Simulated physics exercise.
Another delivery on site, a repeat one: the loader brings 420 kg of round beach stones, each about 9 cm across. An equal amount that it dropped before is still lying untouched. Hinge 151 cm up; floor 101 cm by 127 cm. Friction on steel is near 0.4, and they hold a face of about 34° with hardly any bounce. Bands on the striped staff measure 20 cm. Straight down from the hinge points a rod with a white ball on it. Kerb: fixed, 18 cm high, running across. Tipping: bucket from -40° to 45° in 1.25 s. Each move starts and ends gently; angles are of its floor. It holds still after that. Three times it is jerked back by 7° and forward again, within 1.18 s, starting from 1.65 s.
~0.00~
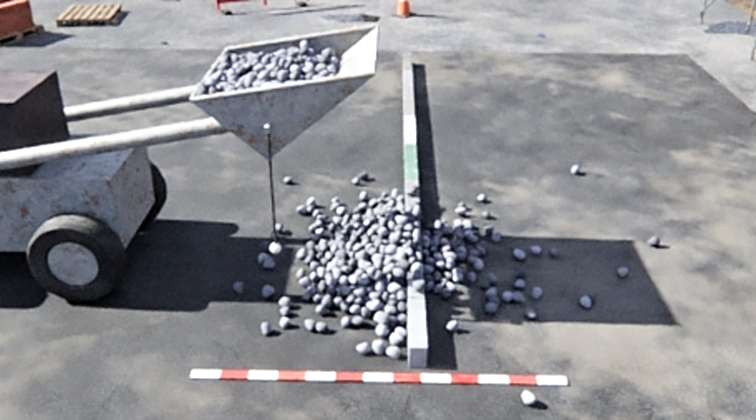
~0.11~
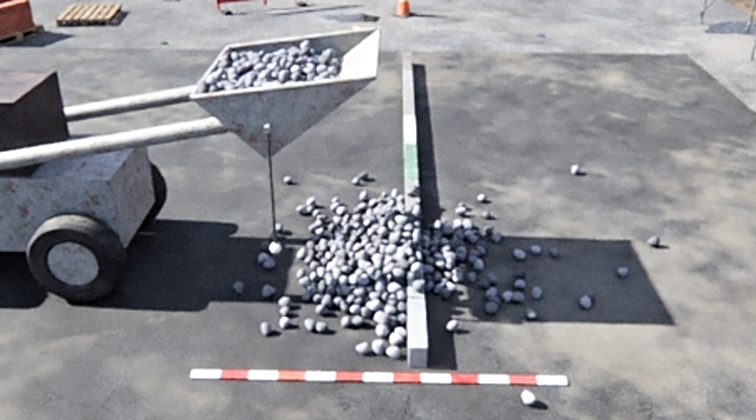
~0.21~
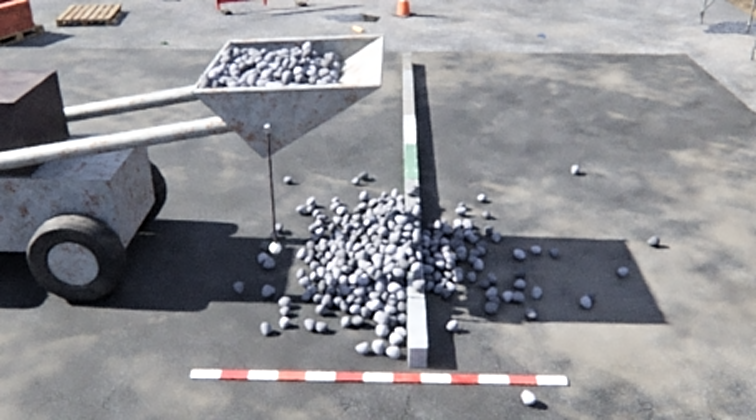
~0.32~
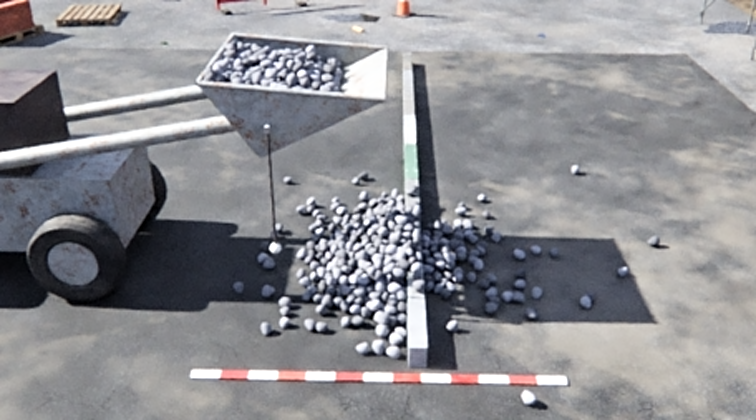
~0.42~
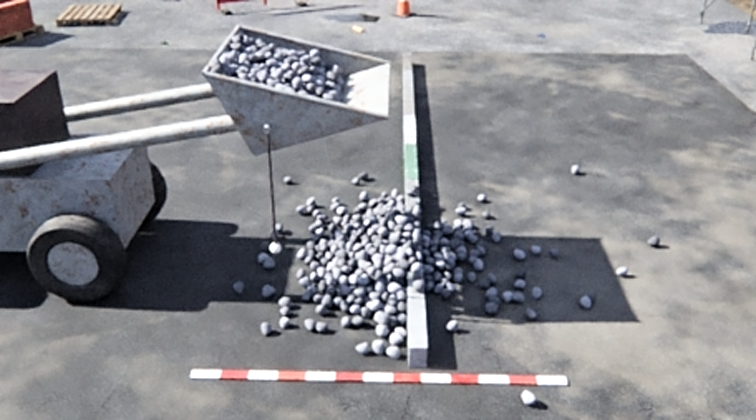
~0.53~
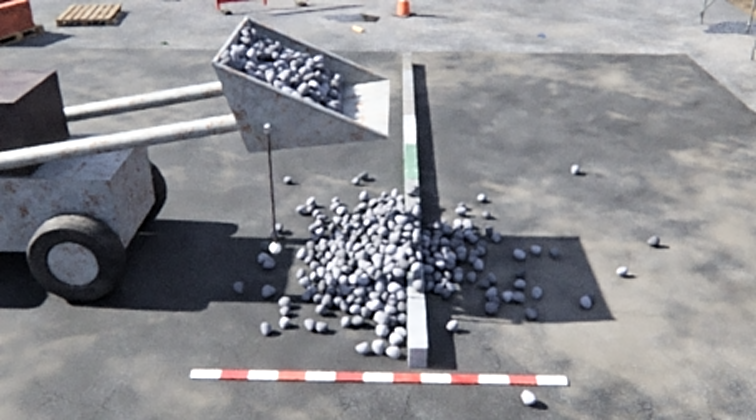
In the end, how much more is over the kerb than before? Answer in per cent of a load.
By the end about 43 per cent more lies there.
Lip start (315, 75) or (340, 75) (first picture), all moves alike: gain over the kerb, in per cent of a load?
First place about 5 %, second about 15 %.
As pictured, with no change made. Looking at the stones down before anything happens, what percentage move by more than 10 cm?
I'd say roughly 25 per cent of them.
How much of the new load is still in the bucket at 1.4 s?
Around 40 per cent of the load is still inside.
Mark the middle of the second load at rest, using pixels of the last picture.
Roughly at pixel (398, 252).
After 0.9 s the floor is at 32°; in per cent of one load, 100 in the bucket, 83 on this side of the kerb, 17 over the kerb; the foremost stones are at (582, 256).
After 1.4 s the floor is at 45°; in per cent of one load, 42 in the bucket, 141 on this side of the kerb, 17 over the kerb; the foremost stones are at (582, 256).
After 3.3 s the floor is at 45°; in per cent of one load, 0 in the bucket, 140 on this side of the kerb, 59 over the kerb; the foremost stones are at (631, 256).
After 6.1 s the floor is at 45°; in per cent of one load, 0 in the bucket, 140 on this side of the kerb, 59 over the kerb; the foremost stones are at (631, 256). Net gain over the kerb, 43.
